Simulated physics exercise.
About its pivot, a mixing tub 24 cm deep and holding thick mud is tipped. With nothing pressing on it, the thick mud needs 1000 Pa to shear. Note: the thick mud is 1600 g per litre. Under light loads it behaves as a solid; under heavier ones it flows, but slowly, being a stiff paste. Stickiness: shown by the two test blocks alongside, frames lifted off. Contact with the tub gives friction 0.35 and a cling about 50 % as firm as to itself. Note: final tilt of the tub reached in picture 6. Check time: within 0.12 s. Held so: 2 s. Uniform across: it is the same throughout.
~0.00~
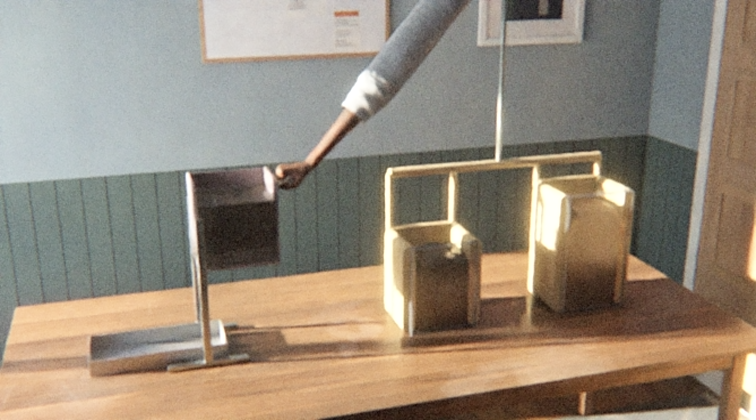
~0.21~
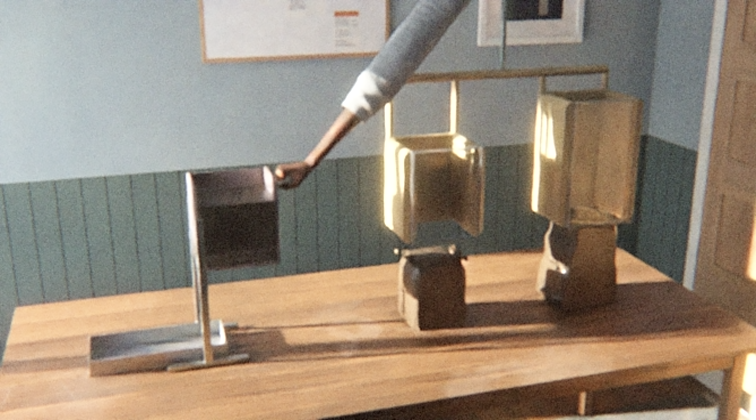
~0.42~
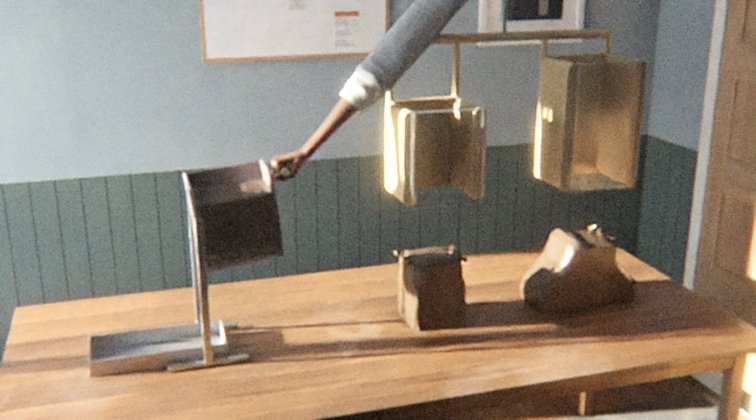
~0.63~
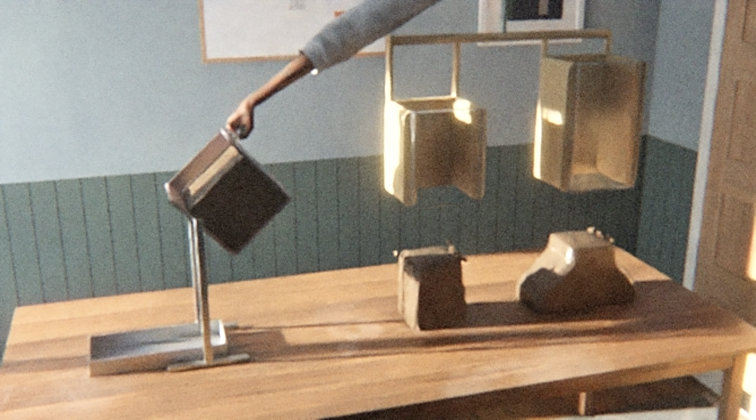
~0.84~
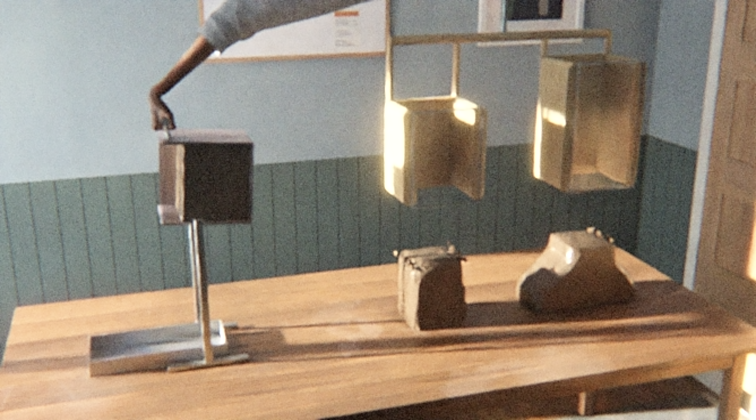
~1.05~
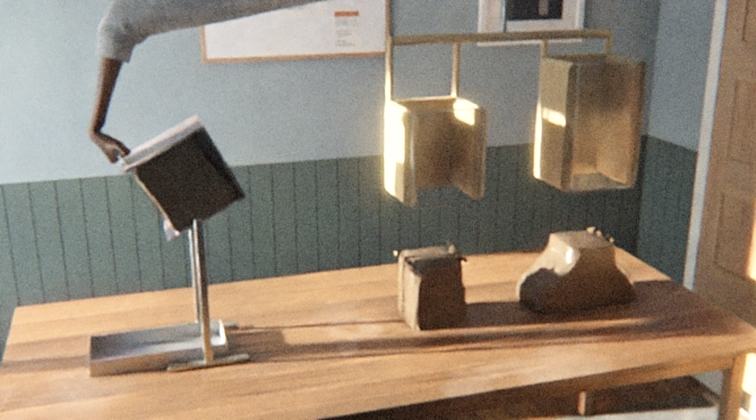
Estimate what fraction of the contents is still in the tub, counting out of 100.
Roughly 0 out of 100.
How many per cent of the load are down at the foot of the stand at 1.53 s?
85 per cent.
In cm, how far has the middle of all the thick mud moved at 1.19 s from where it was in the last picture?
Measured shift, roughly 9 cm.
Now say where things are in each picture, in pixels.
In the first frame, handle-side rim at (274, 183), tilt 0 degrees; top of the thick mud at (231, 204); blocks stand 24 cm, 36 cm (left to right).
In the second frame, handle-side rim at (274, 183), tilt 0 degrees; top of the thick mud at (231, 204); blocks stand 23 cm, 32 cm (left to right).
In the third frame, handle-side rim at (270, 175), tilt 6 degrees; top of the thick mud at (267, 194); blocks stand 23 cm, 24 cm (left to right).
In the fourth frame, handle-side rim at (229, 143), tilt 42 degrees; top of the thick mud at (239, 159); blocks stand 23 cm, 23 cm (left to right).
In the fifth frame, handle-side rim at (162, 145), tilt 86 degrees; top of the thick mud at (190, 146); blocks stand 23 cm, 23 cm (left to right).
In the sixth frame, handle-side rim at (124, 174), tilt 117 degrees; top of the thick mud at (188, 139); blocks stand 23 cm, 23 cm (left to right).
After 1.19 s, the tub is at 117 degrees and holds 74 %.
After 1.36 s, the tub is at 117 degrees and holds 10 %.
After 1.53 s, the tub is at 117 degrees and holds 0 %.
After 1.70 s, the tub is at 117 degrees and holds 0 %.
After 3.05 s, at the end, the tub is at 117 degrees and holds 0 %.
